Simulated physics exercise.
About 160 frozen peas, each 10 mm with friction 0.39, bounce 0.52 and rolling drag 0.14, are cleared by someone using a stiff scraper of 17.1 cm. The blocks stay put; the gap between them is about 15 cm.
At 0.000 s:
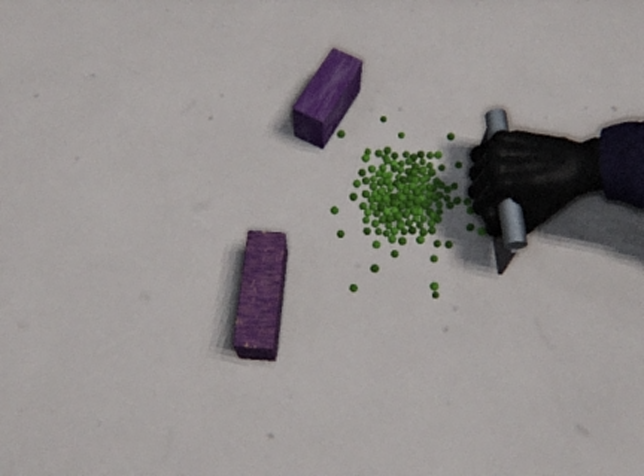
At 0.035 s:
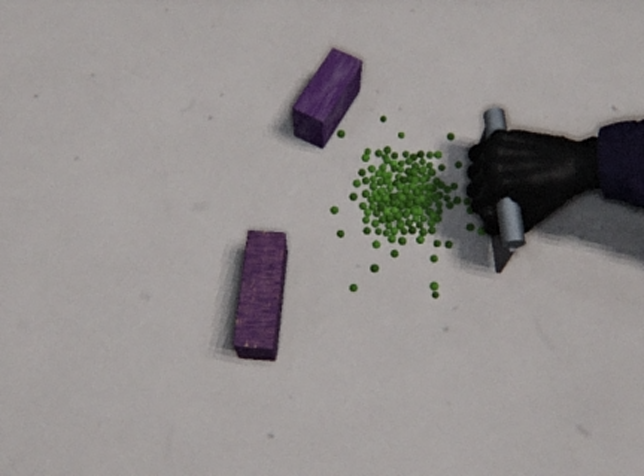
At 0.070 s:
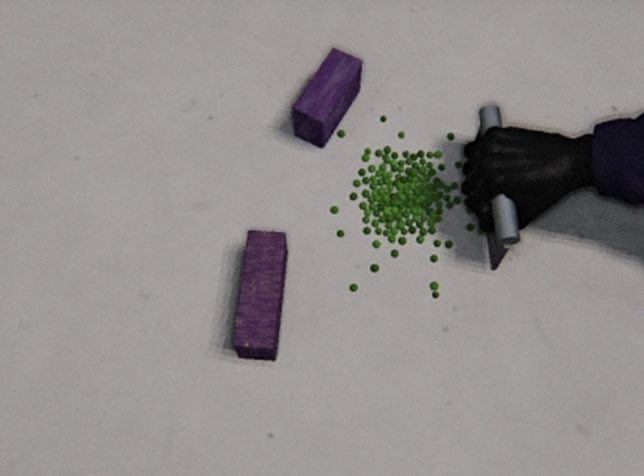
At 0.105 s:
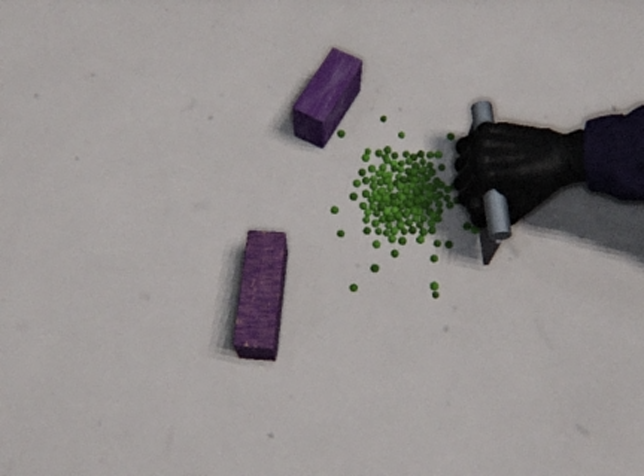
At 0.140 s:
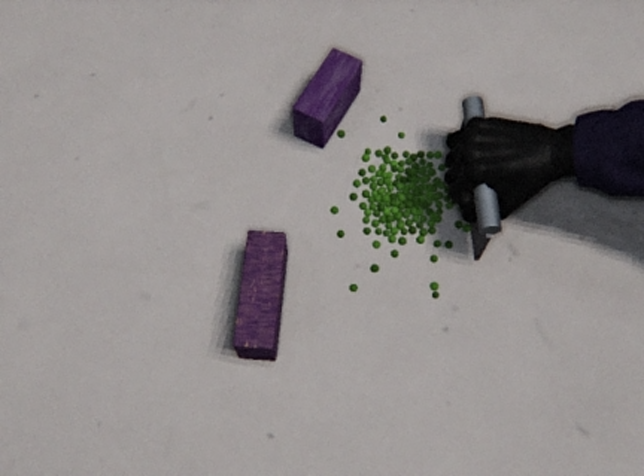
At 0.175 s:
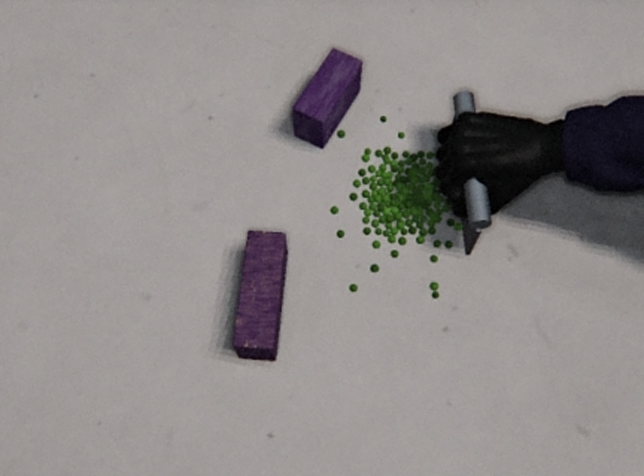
On a pale grey surface with two purple blocks, a black-gloved hand holding a scraper by its grey handle moved slightly left, reaching the right edge of a scattered pile of green peas and nudging a few.
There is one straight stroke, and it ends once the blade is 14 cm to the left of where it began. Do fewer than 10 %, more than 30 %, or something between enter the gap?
Very few get into or through the gap.
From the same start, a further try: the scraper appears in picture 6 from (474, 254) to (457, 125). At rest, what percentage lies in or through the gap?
In or through the gap - 5 %.
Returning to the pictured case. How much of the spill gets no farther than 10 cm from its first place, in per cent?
95 per cent or thereabouts.
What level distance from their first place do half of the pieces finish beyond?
I'd guess near 6 cm, give or take.
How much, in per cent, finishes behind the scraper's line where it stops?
That share is close to 10 per cent.
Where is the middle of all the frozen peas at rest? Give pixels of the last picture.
Around (359, 188).
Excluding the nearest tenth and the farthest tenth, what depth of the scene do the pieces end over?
Estimate: Close to 12 cm.
Then, at 0.37 s, scraper 11 cm from its start, spill 14 cm wide; held up before the blocks 100 %.
After 0.56 s, scraper 14 cm from its start, spill 15 cm wide; held up before the blocks 100 %.
Then, at 0.73 s, scraper 14 cm from its start, spill 16 cm wide; held up before the blocks 100 %.
At rest (0.9 s), in or through the gap 0 %, round the near block 0 %, round the far block 0 %, held up before the blocks 100 %.
